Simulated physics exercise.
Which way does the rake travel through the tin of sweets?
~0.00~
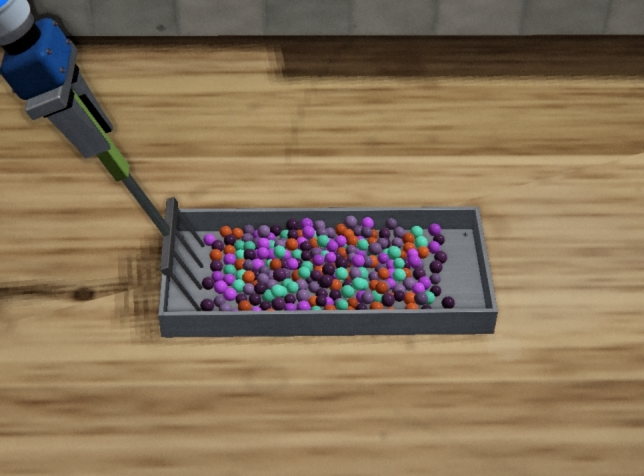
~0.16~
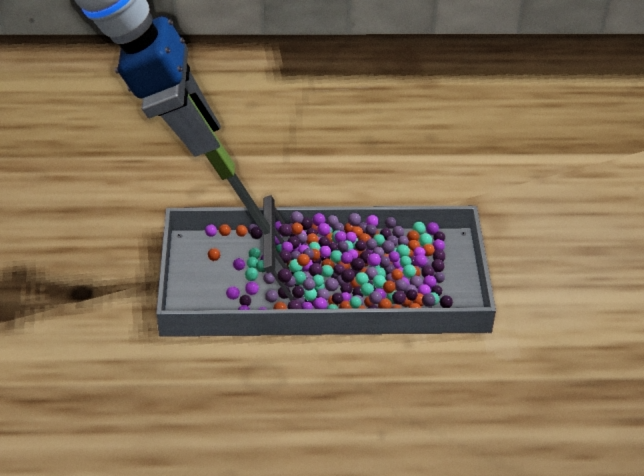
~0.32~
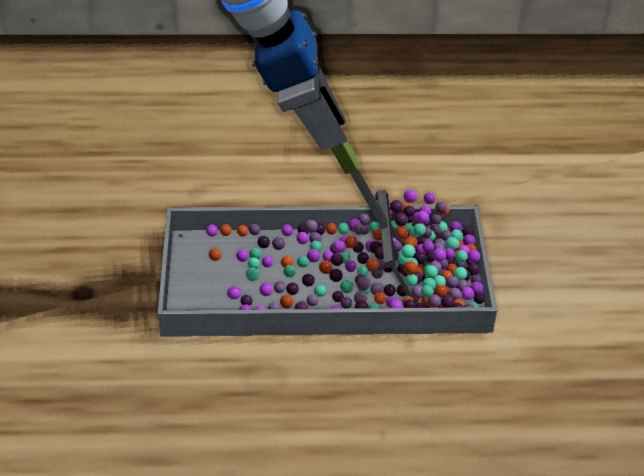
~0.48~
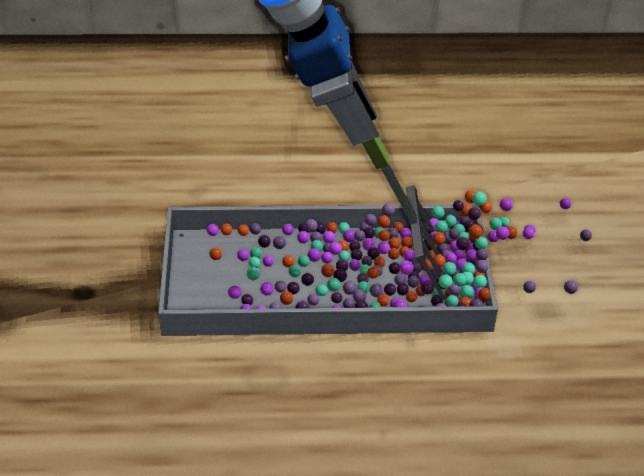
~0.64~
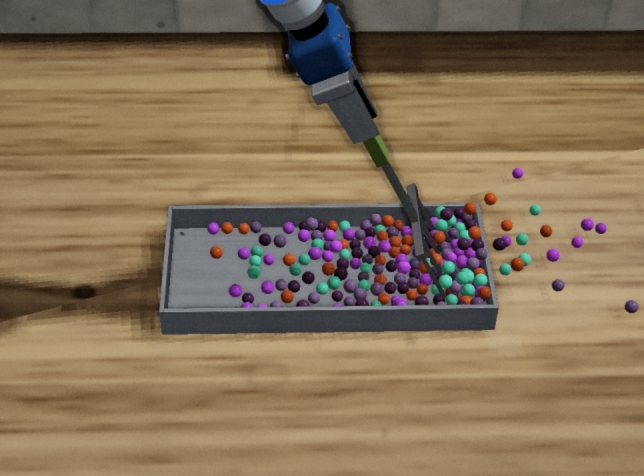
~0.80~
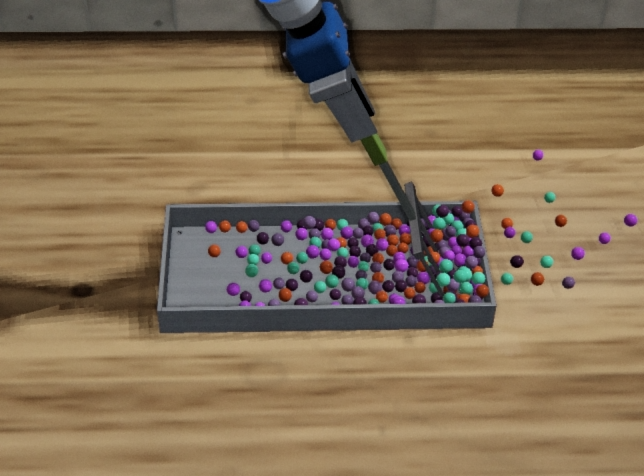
The rake travels to the right, going from the left end of the tin towards the right end.
